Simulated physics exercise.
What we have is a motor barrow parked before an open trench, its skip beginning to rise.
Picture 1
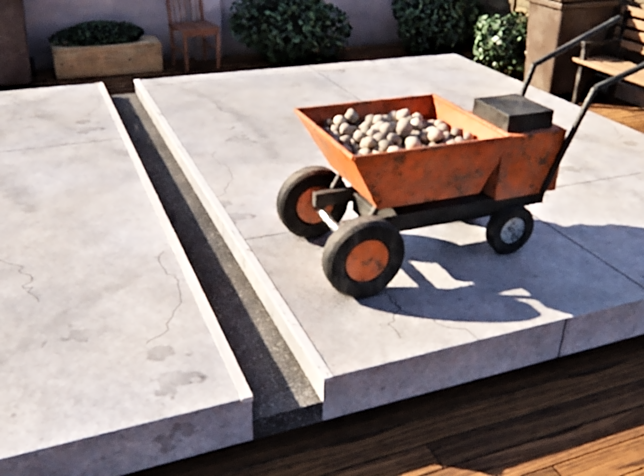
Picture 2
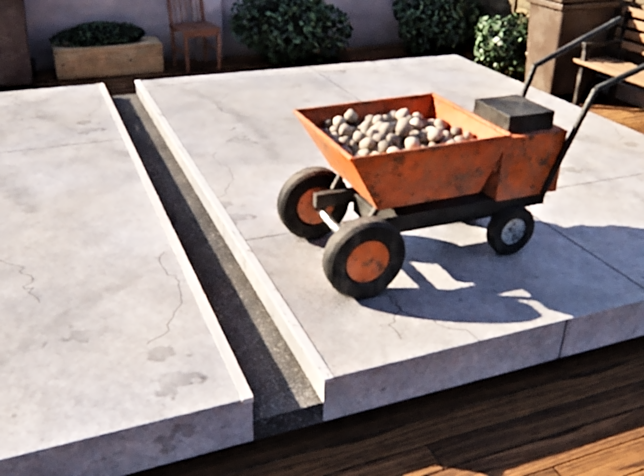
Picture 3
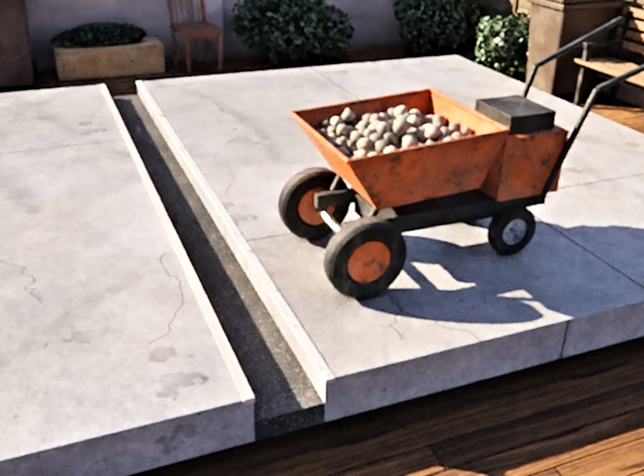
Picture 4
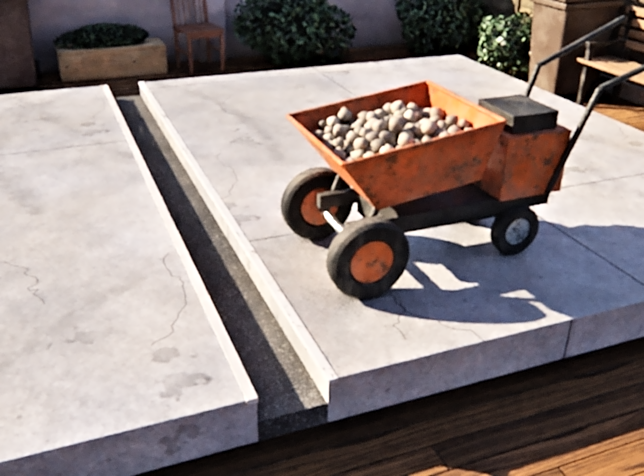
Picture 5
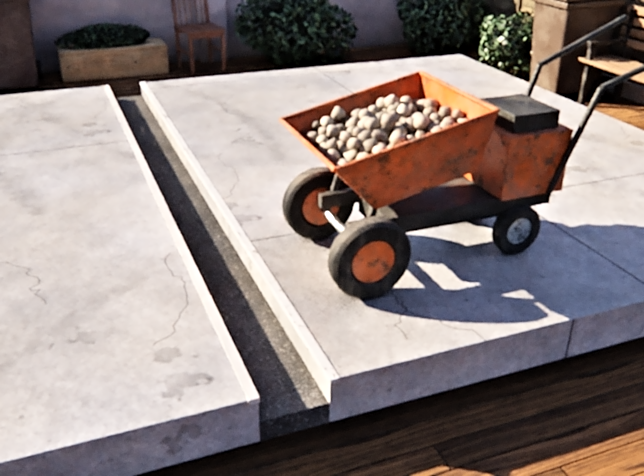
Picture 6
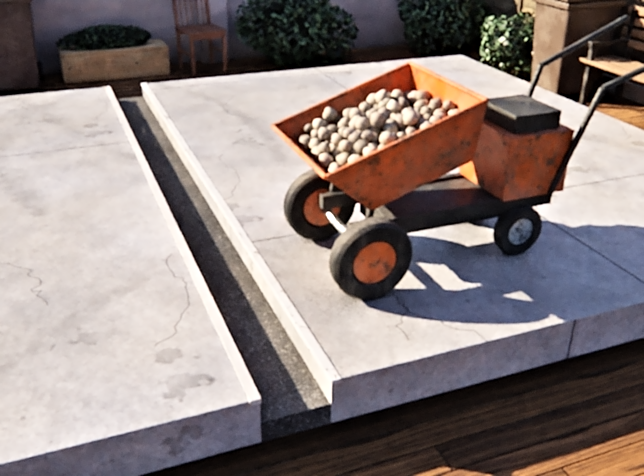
An orange motor barrow's skip, loaded with pebbles, slowly tilts forward beside an open trench.
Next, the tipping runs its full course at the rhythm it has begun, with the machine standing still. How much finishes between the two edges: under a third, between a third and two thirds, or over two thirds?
It catches from one third to two thirds.
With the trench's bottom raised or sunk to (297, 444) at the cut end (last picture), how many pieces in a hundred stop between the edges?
About 60 per cent.
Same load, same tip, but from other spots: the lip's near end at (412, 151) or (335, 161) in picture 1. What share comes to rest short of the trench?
About 30 and 0 per cent.
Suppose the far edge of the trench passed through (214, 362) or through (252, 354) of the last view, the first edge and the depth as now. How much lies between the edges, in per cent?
Near 80 % and 40 %.
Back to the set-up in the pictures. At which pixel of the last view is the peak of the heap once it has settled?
Near (212, 272).
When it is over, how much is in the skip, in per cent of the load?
Near 0 %.
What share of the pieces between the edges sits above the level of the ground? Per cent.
It comes to 30 per cent or so.
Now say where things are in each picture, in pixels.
In the first frame, lip of the skip (353, 159), level; top of the load (397, 139), river pebbles; first edge of the trench (303, 338); far edge (227, 355), the trench under half as wide as the skip, and shallow for its width.
In the second frame, lip of the skip (352, 160), level; top of the load (396, 139).
In the third frame, lip of the skip (349, 162), tipped barely; top of the load (411, 135).
In the fourth frame, lip of the skip (344, 166), tipped a little; top of the load (408, 131).
In the fifth frame, lip of the skip (336, 170), tipped a little; top of the load (406, 125).
In the sixth frame, lip of the skip (326, 178), tipped clearly; top of the load (416, 122); first edge of the trench (311, 340); far edge (236, 357).
Just after the last frame, skip tipped steeply; every one in the skip.
A moment on, skip tipped right over; the larger part in the skip; about a tenth in or heaped over the trench; about a tenth beyond it; about a tenth falling.
Further on, skip tipped right over; about a tenth in the skip; roughly half in or heaped over the trench; roughly a third beyond it.
When it is over, skip tipped right over; roughly half in or heaped over the trench; roughly half beyond it.
